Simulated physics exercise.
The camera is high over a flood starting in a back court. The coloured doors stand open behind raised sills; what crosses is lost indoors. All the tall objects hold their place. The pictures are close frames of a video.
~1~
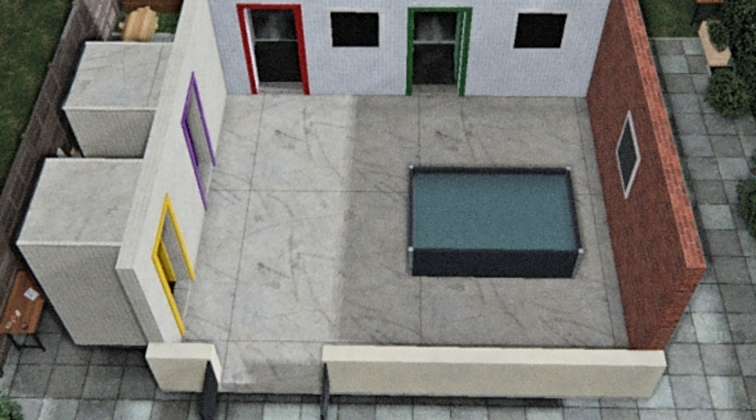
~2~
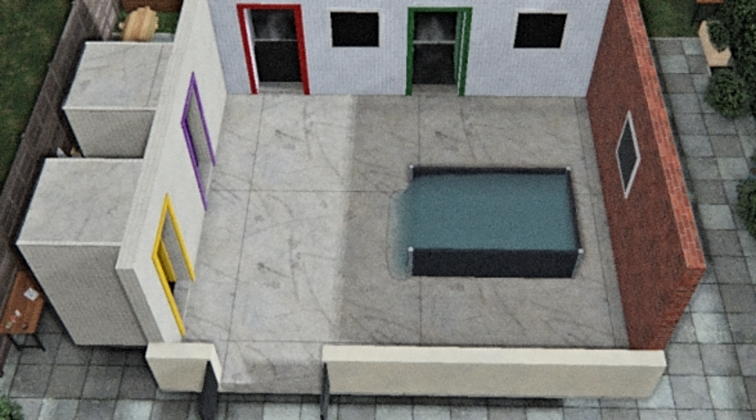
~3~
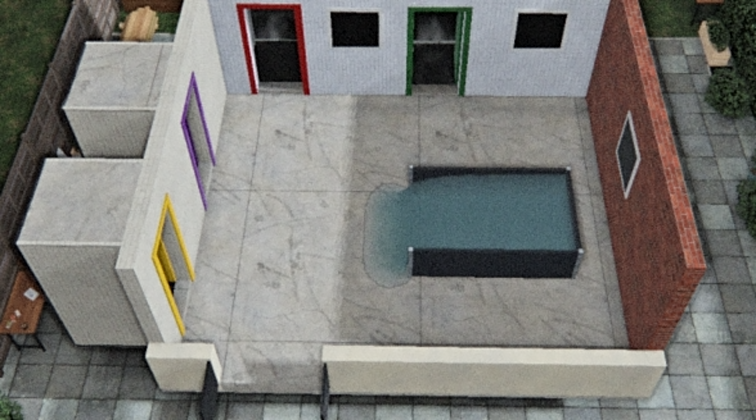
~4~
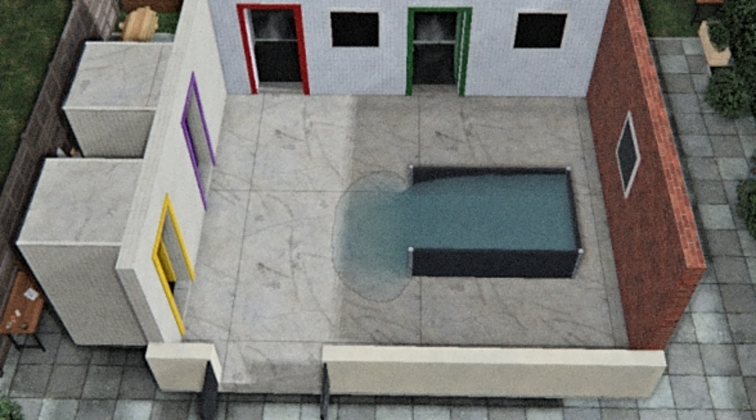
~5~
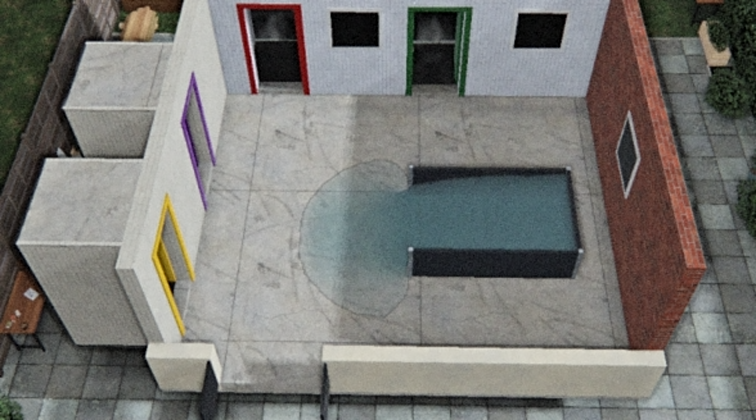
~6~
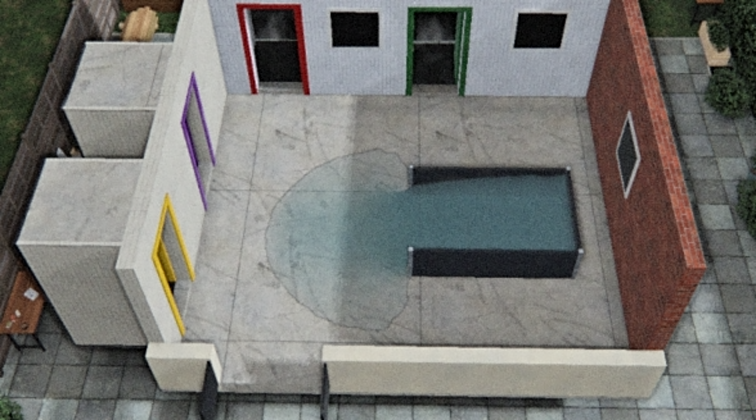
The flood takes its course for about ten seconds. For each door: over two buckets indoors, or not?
One by one: The red door lets in a lot; the yellow door lets in a lot; the green door admits no more than that; the purple door lets in a lot.
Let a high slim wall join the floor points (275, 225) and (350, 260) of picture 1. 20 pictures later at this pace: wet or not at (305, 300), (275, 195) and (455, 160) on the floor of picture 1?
One after the other: Flooded, awash, not flooded.
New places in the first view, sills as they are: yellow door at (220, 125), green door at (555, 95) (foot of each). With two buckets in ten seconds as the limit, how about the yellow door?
The yellow door passes that mark.
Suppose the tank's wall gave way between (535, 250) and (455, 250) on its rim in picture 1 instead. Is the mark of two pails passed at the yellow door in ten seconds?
My reading: The yellow one lets more in.
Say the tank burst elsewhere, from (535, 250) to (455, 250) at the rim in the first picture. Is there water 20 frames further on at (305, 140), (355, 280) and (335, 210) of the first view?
In turn: Dry, awash, clear.
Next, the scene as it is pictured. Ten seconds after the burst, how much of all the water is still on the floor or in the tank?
About 66 per cent.
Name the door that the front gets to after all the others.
Last comes the green door.
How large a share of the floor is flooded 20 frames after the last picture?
Roughly 50 per cent.
A moment on, water covers 40 % of the floor; the red door not reached, the yellow door wet at the sill, nothing in, the green door not reached, the purple door wet at the sill, nothing in.
Next, water covers 45 % of the floor; the red door not reached, the yellow door over two buckets in, the green door not reached, the purple door over two buckets in.
Then, water covers 50 % of the floor; the red door under two buckets in, the yellow door far over two buckets in, the green door not reached, the purple door far over two buckets in.
Later, water covers 70 % of the floor; the red door over two buckets in, the yellow door far over two buckets in, the green door wet at the sill, nothing in, the purple door far over two buckets in.
In the end, water covers 95 % of the floor; the red door over two buckets in, the yellow door far over two buckets in, the green door wet at the sill, nothing in, the purple door far over two buckets in.
